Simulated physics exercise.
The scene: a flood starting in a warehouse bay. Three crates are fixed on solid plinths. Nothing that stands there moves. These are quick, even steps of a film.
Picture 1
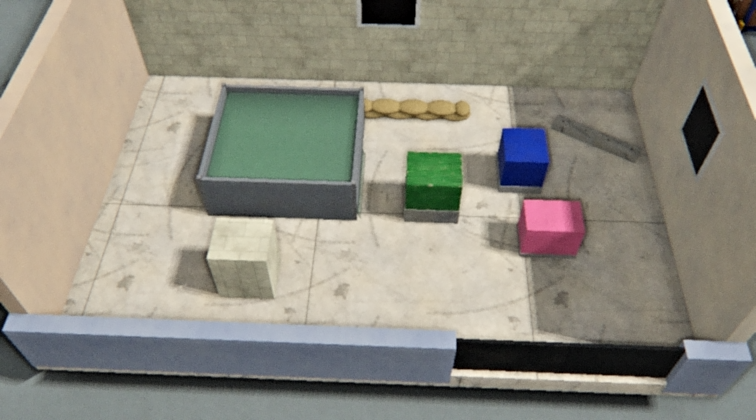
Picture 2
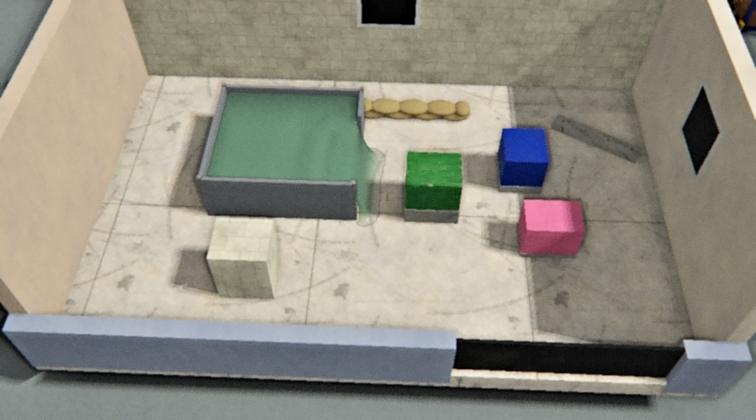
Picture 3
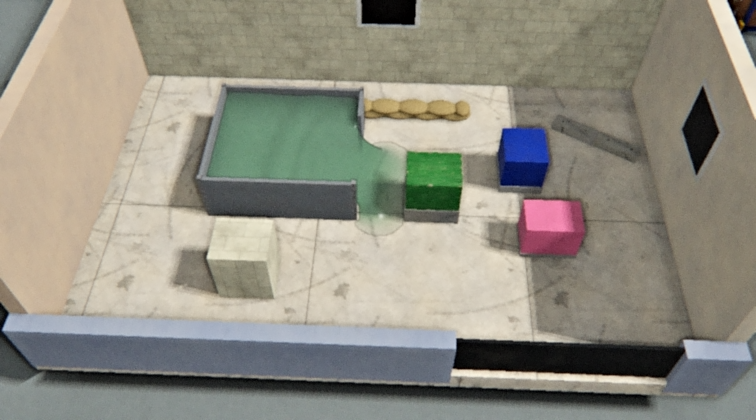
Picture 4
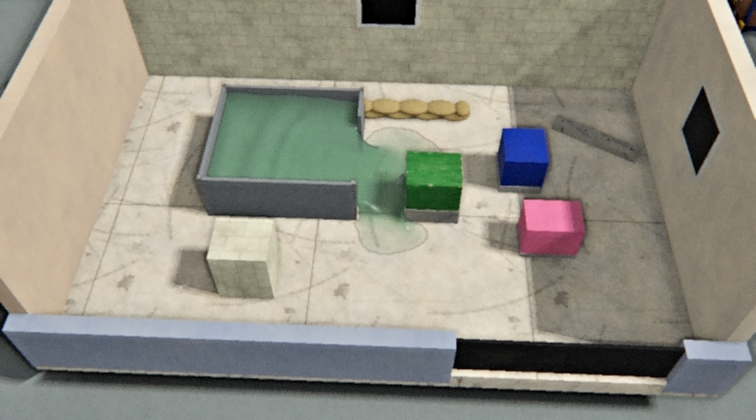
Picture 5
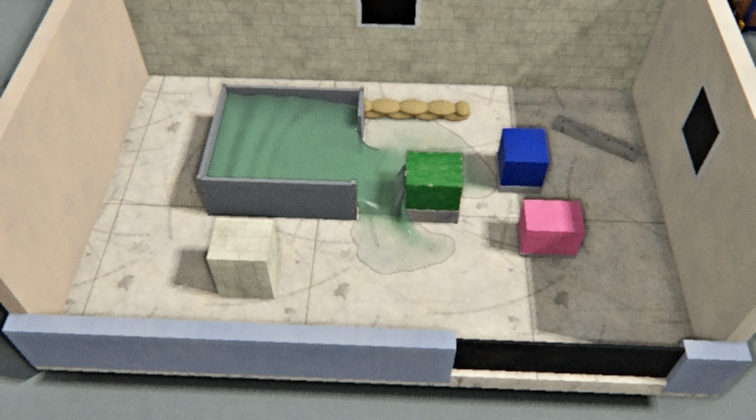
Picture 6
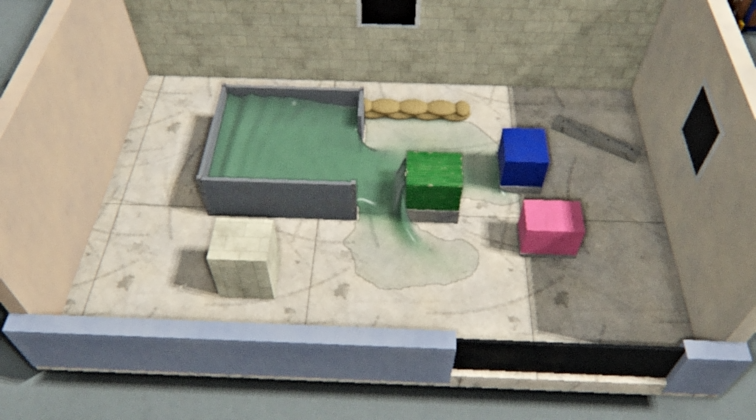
A gray tank releases green water through its right side, spreading around a green block.
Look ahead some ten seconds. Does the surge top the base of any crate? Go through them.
One by one: The pink crate gets wet; the blue crate gets wet; the green crate gets wet.
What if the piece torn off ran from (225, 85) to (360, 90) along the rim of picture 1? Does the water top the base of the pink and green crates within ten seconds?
One by one: Pink crate is wetted, green crate stays dry.
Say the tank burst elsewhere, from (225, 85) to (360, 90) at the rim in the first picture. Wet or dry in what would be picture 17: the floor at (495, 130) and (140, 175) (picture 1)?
As listed: Under water, wet.
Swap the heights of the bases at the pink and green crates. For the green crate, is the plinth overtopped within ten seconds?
The green one takes water.
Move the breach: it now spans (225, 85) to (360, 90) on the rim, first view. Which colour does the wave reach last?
Last comes the pink one.
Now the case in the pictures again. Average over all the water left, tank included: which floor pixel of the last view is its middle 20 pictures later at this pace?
Near (424, 200).
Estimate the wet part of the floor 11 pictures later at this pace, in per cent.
Some 45 per cent.
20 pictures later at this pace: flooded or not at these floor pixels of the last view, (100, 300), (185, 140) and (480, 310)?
One after the other: Under water, free of water, under water.
A moment on, water covers 30 % of the floor; the pink crate water round its plinth, the blue crate water round its plinth, the green crate water round its plinth.
Next, water covers 45 % of the floor; the pink crate water round its plinth, the blue crate water round its plinth, the green crate water round its plinth.
Then, water covers 65 % of the floor; the pink crate water round its plinth, the blue crate water round its plinth, the green crate water round its plinth.
Later, water covers 80 % of the floor; the pink crate water round its plinth, the blue crate water round its plinth, the green crate water round its plinth.
In the end, water covers 95 % of the floor; the pink crate was topped, the blue crate was topped, the green crate was topped.
